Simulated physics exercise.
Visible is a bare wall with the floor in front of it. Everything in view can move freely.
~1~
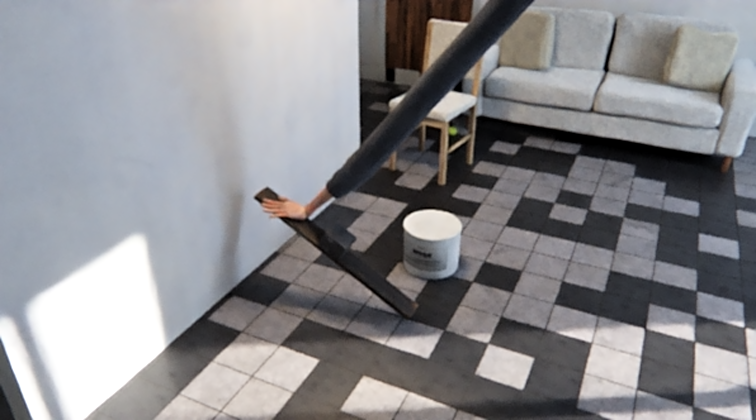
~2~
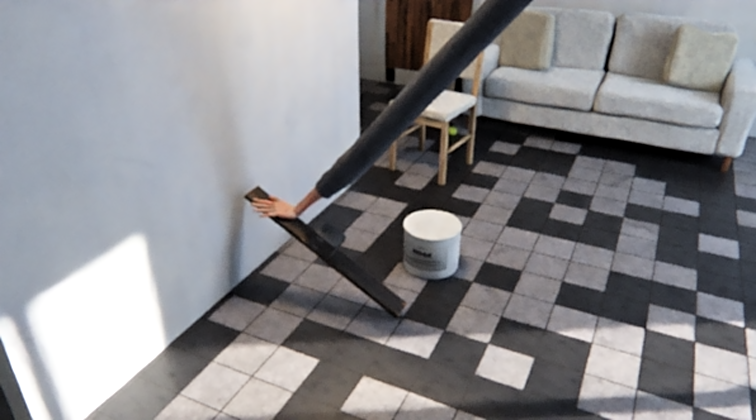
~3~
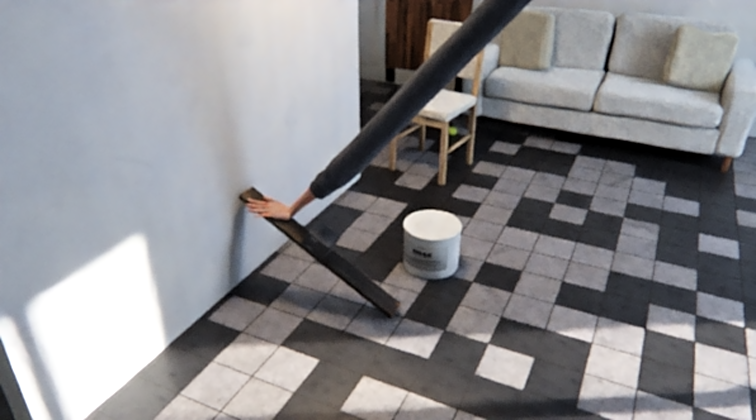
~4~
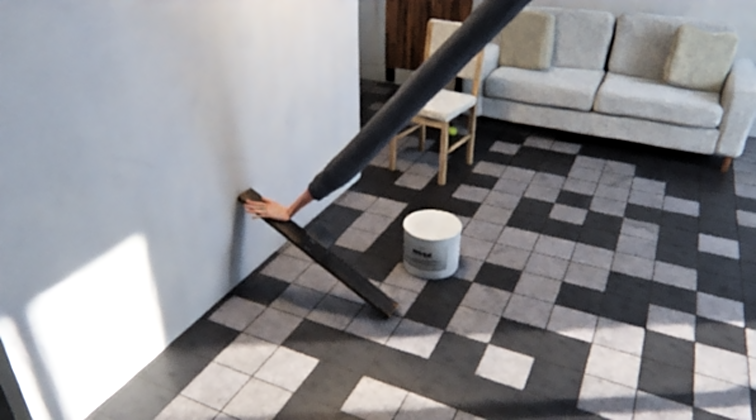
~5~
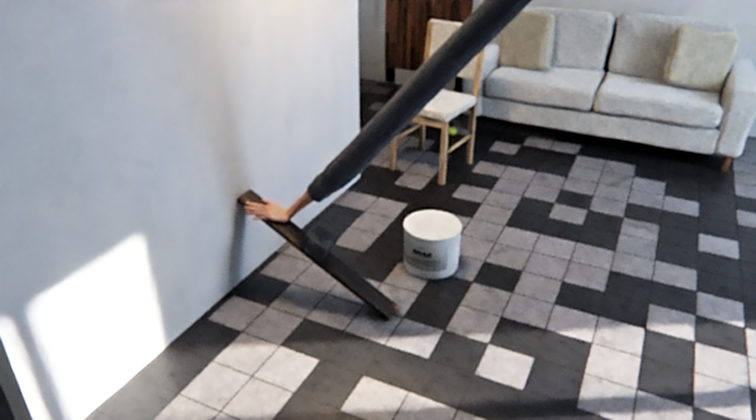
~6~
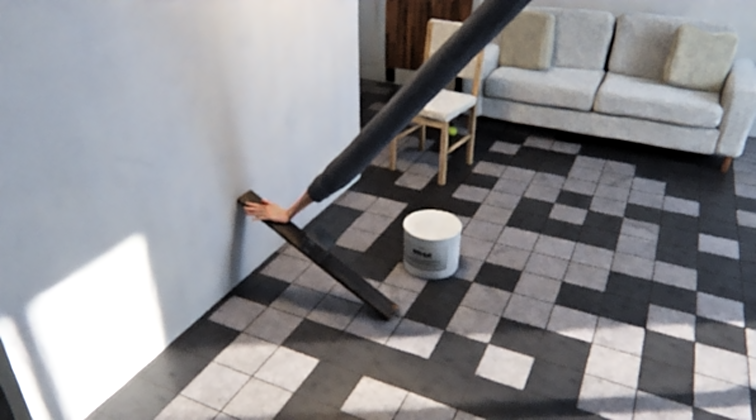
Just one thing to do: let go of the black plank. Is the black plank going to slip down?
It loses its grip.
Then, 0.30 s after the last picture, black plank leaning 21° more than when let go near (328, 282).
Then, 0.40 s after the last picture, black plank leaning 28° more than when let go near (331, 285).
Then, 0.70 s after the last picture, black plank leaning 26° more than when let go near (331, 291).
Then, 0.80 s after the last picture, black plank leaning 30° more than when let go near (331, 289).
At rest, moved from the start, black plank; white pail in place. Seen from the same camera at the end, black plank near (332, 294). The plank slips out.
